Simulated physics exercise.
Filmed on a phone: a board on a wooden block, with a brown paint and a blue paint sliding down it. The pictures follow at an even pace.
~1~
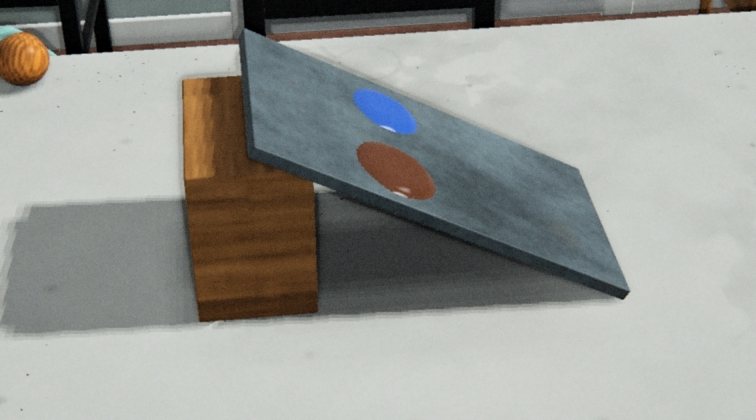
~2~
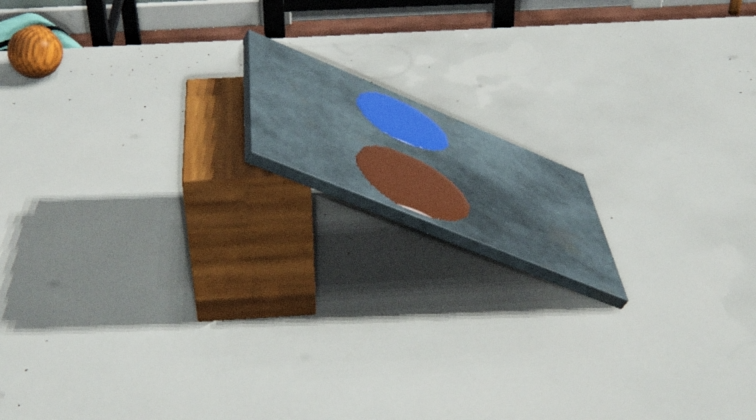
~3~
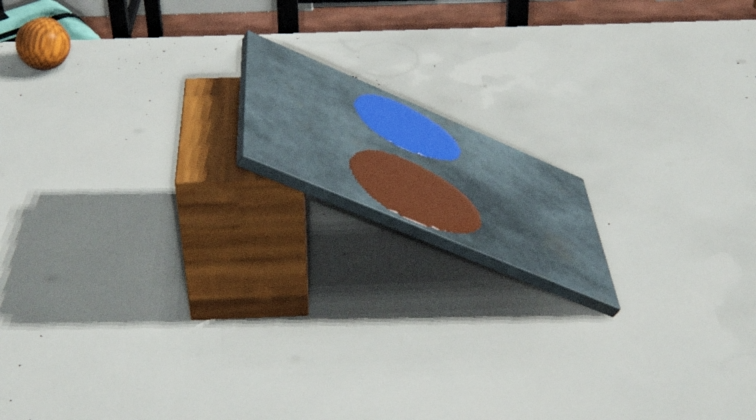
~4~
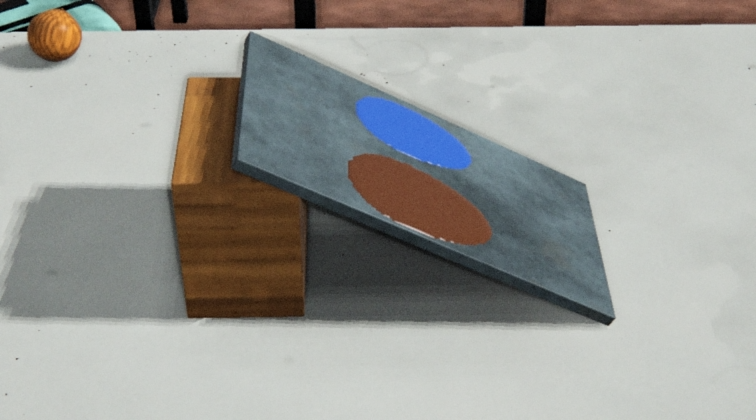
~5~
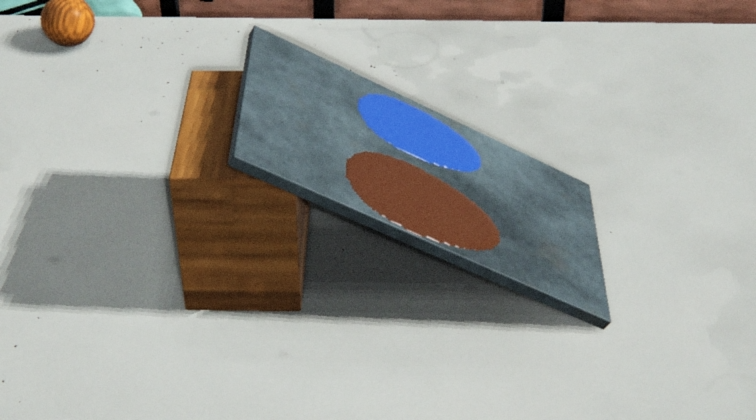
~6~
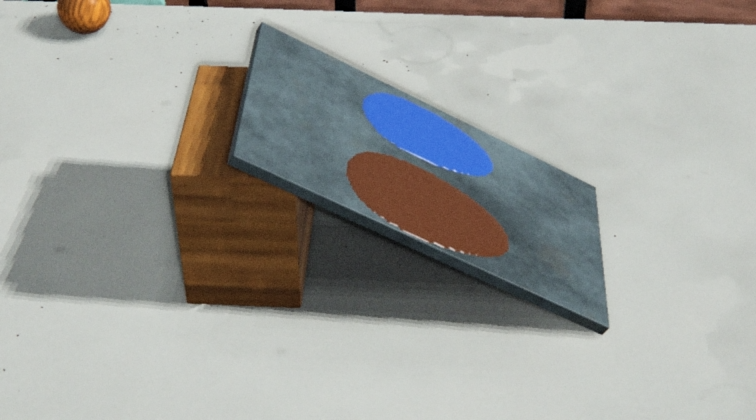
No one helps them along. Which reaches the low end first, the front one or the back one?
First at the edge is the front one.
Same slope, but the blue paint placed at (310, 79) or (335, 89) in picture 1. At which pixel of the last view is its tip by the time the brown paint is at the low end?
At about (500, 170), and at (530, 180).
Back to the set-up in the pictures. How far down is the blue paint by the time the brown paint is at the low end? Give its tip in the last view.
Close to (565, 200).
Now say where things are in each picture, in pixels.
The first picture shows tip of the brown paint half way down; tip of the blue paint (406, 118) half way down.
The second picture shows tip of the brown paint (460, 200) half way down; tip of the blue paint half way down.
The third picture shows tip of the brown paint half way down; tip of the blue paint (451, 145) half way down.
The fourth picture shows tip of the brown paint (480, 224) three quarters of the way down; tip of the blue paint half way down.
The fifth picture shows tip of the brown paint three quarters of the way down; tip of the blue paint (473, 157) three quarters of the way down.
The sixth picture shows tip of the brown paint (499, 238) three quarters of the way down; tip of the blue paint three quarters of the way down.
Next, the brown paint is close to the edge; the blue paint is three quarters of the way down.
Finally, the brown paint is at the low edge; the blue paint is close to the edge.
